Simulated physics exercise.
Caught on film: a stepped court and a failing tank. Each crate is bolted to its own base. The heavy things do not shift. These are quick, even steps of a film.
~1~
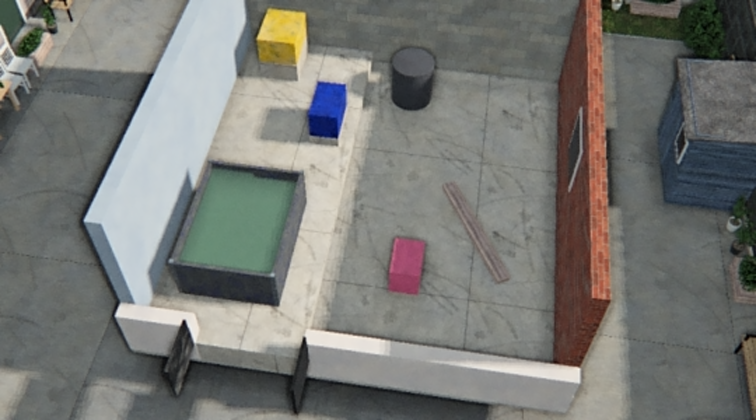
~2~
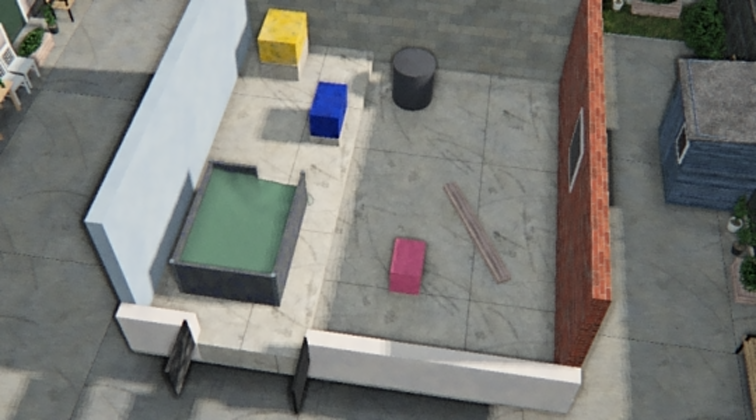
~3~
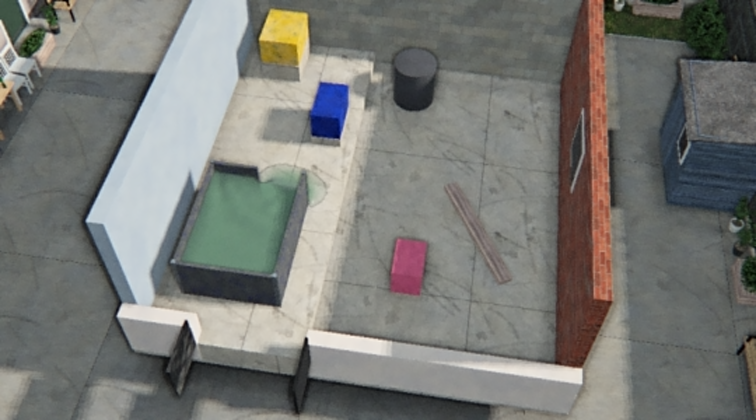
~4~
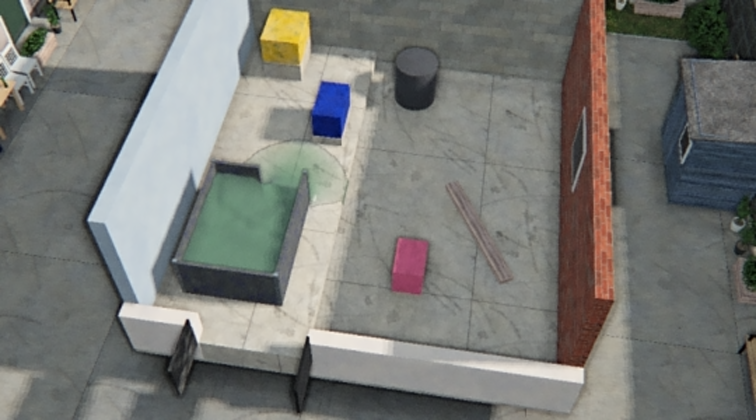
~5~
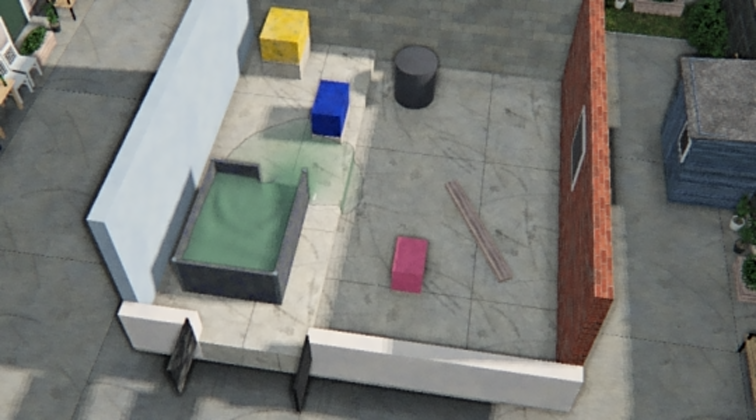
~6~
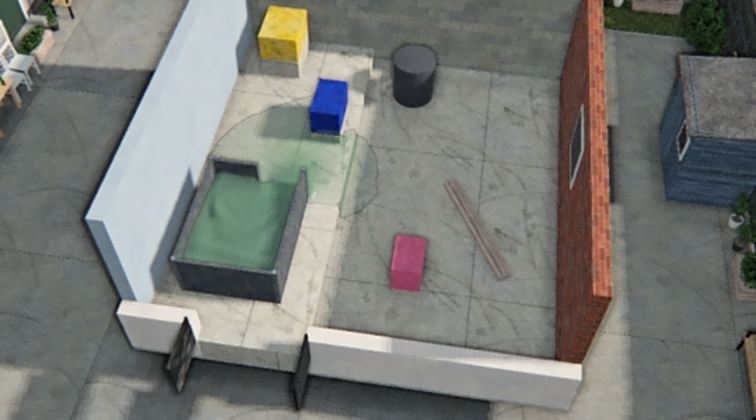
Green water sits still in a dark, open-topped tank beside a pale blue wall, then starts pouring through a gap on the tank's far side. It spreads in a thin, rounded sheet across the pale paving, reaches around the blue box, and extends onto the darker grey floor while the boxes stay put.
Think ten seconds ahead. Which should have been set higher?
One by one: The yellow crate stays dry; the pink crate stays dry; the blue crate gets wet.
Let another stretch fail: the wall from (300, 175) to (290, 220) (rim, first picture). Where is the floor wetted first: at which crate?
The one in pink.
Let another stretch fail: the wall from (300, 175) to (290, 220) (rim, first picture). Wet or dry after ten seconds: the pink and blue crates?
One by one: The pink one gets wet; the blue one keeps dry.
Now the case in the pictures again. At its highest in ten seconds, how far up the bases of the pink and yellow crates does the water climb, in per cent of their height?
In turn 30 and 70 per cent.
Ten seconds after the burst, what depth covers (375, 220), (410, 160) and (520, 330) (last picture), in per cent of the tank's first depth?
About 2, 8 and 6 per cent.
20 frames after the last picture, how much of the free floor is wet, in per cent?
Close to 50 %.
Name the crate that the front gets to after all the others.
I say the pink one.
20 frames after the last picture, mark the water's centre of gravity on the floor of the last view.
Around (324, 154).
A moment on, water covers 25 % of the floor; the yellow crate water round its plinth, the pink crate not reached, the blue crate water round its plinth.
Next, water covers 40 % of the floor; the yellow crate water round its plinth, the pink crate not reached, the blue crate water round its plinth.
Then, water covers 50 % of the floor; the yellow crate water round its plinth, the pink crate not reached, the blue crate water round its plinth.
Later, water covers 65 % of the floor; the yellow crate water round its plinth, the pink crate water round its plinth, the blue crate water round its plinth.
In the end, water covers 85 % of the floor; the yellow crate stayed above the water, the pink crate stayed above the water, the blue crate was topped.
